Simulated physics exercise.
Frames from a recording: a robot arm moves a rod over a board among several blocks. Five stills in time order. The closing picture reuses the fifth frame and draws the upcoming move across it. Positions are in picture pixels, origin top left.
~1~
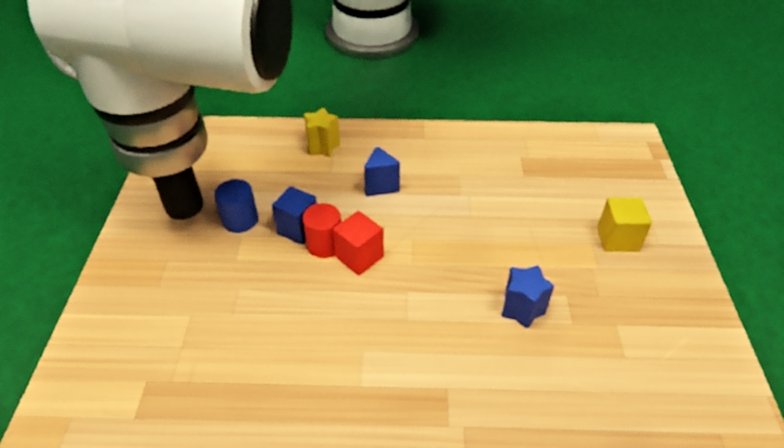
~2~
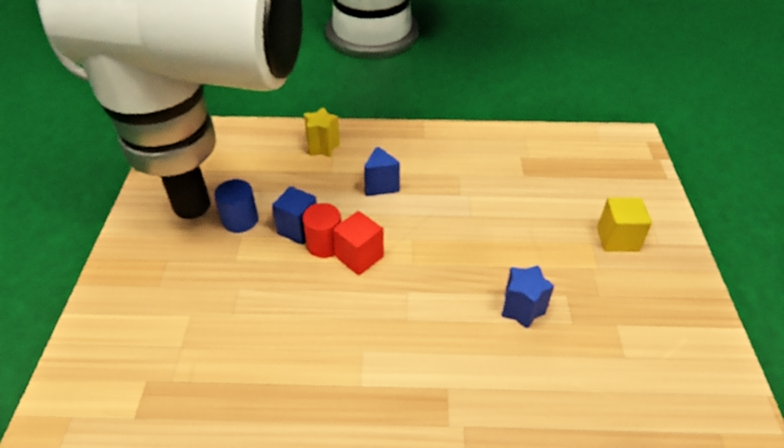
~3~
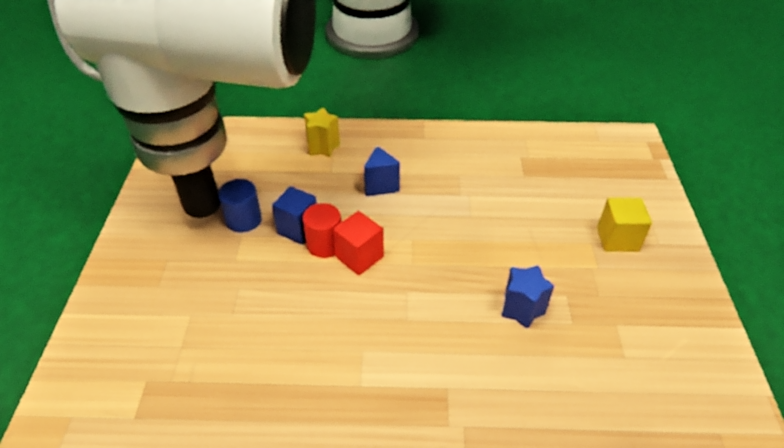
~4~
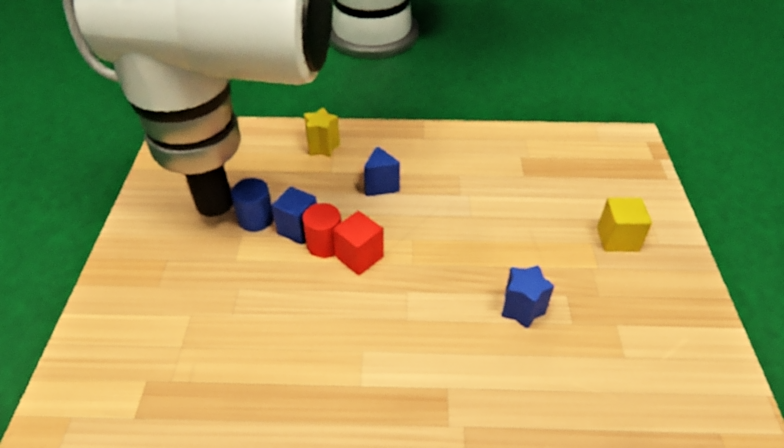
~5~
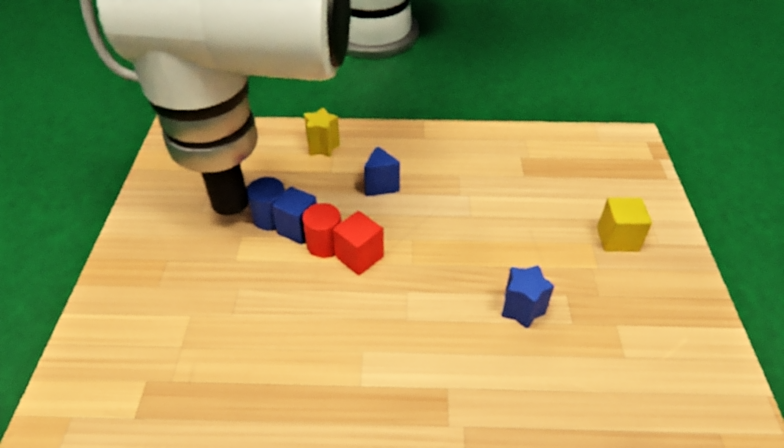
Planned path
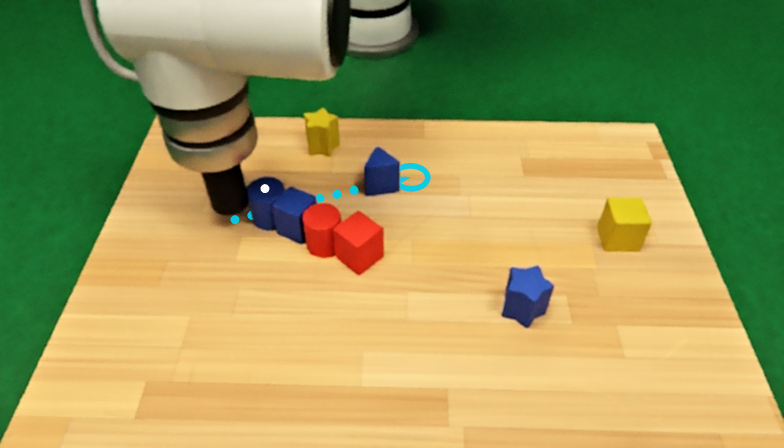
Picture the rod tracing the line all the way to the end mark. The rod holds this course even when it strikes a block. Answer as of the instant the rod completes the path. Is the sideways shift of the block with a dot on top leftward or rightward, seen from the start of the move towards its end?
Off to the right side.
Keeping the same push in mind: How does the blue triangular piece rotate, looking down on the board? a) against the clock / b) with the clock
My pick is a.
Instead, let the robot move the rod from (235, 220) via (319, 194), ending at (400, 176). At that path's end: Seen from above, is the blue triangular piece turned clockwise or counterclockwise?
From the top: Counterclockwise.
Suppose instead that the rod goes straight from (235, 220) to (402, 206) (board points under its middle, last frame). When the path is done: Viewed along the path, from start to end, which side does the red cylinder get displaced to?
Well, taking the path from its start to its end as straight ahead, the red cylinder moves to the right.
Path on the board, from (235, 220) directly to (411, 177); the dot is on the blue cylinder.
On the path given first. One third of the way, rod at (296, 188); blue cylinder at (330, 169); blue square block at (312, 199), turned 35° clockwise; red cylinder at (328, 221).
Two thirds of the way, rod at (354, 174); blue cylinder at (389, 163); blue square block at (312, 199), turned 35° clockwise; red cylinder at (328, 221); blue triangular piece at (416, 155), turned 55° anticlockwise.
At the end, rod at (411, 161); blue cylinder at (439, 164); blue square block at (312, 199), turned 35° clockwise; red cylinder at (328, 221); blue triangular piece at (454, 148), turned 75° anticlockwise.
